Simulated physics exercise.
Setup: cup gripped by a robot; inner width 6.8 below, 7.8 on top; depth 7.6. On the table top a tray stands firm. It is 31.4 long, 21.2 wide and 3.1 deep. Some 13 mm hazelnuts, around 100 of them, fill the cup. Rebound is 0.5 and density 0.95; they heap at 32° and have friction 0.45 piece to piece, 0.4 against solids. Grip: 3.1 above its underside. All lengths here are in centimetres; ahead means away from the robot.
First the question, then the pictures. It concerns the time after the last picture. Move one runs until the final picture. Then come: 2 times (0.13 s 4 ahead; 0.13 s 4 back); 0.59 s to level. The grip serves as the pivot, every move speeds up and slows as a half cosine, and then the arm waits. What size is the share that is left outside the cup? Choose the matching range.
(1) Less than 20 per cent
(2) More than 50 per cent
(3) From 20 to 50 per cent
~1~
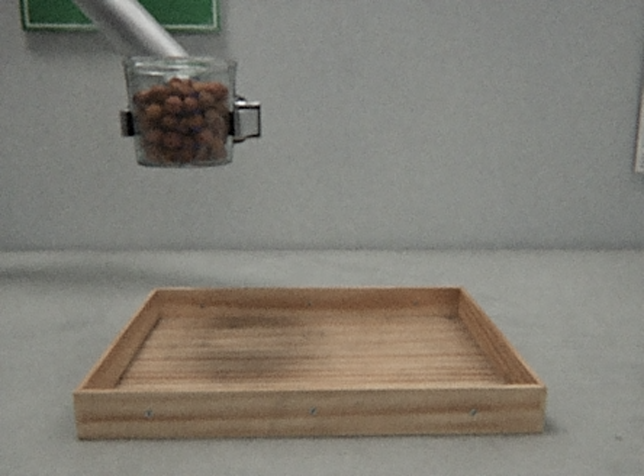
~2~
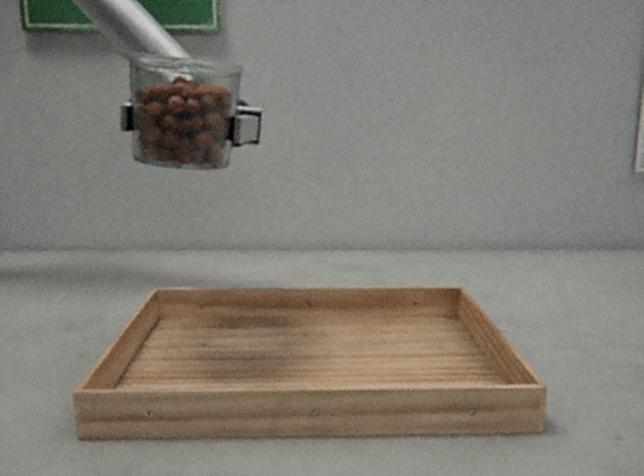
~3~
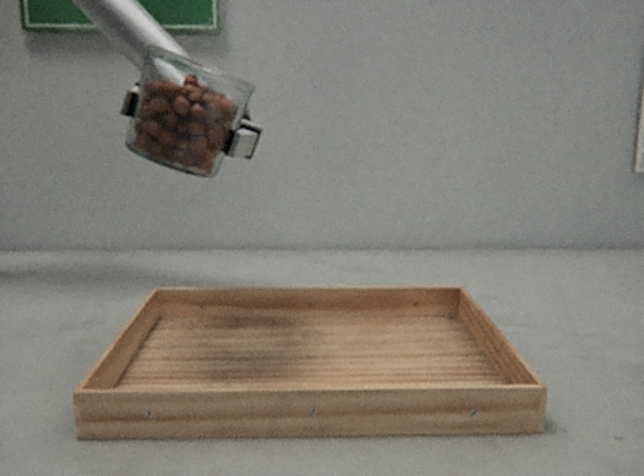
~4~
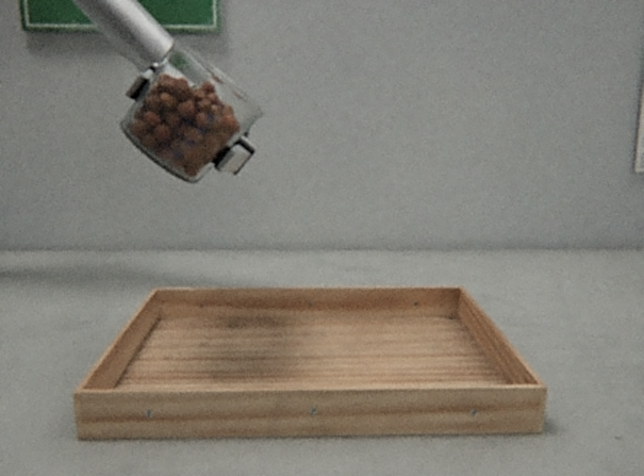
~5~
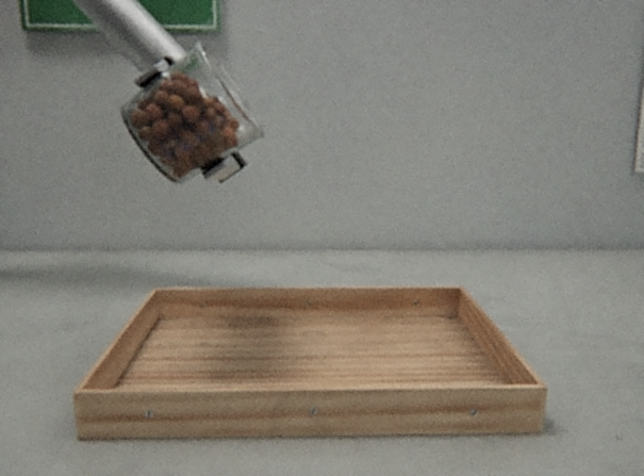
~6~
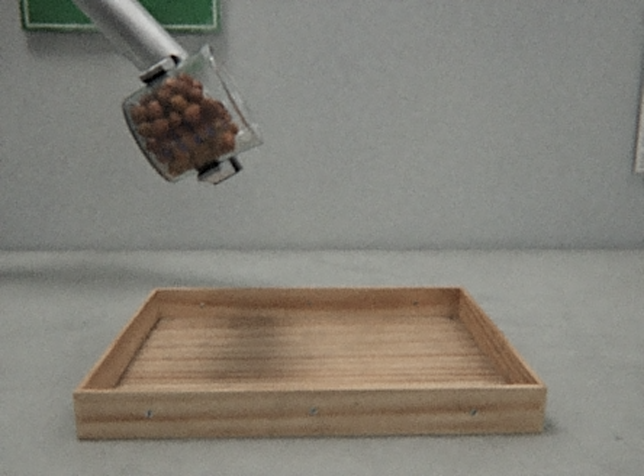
Answer: 3.
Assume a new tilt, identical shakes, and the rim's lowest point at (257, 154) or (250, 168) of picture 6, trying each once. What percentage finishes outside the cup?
First try about 60 per cent, second try about 90 per cent.
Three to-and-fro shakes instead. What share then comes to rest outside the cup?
It would then be around 45 per cent.
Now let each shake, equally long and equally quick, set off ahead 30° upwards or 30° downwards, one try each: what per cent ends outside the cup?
First try some 45 %, second try some 15 %.
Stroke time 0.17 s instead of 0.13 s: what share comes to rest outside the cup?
20 %.
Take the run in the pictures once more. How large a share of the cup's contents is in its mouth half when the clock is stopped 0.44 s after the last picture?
Around 55 in a hundred.
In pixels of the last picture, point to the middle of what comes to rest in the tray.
Approximately (335, 362) in pixels.
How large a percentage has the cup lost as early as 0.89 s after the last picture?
Near 35 per cent so far.
Then, 0.44 s on, tilted 62° forward, highest piece 22 above the table; 77 in the cup, 21 in the tray, 3 in flight or on a rim.
Then, 0.89 s on, tilted 19° forward, highest piece 24 above the table; 67 in the cup, 33 in the tray, 1 on the table or floor.
Then, 1.31 s on, level, highest piece 23 above the table; 67 in the cup, 33 in the tray, 1 on the table or floor.
Then, 2.36 s on, level, highest piece 23 above the table; 67 in the cup, 33 in the tray, 1 on the table or floor.
In the end, 67 in the cup, 33 in the tray, 1 on the table or floor. That is 34 % outside the cup.
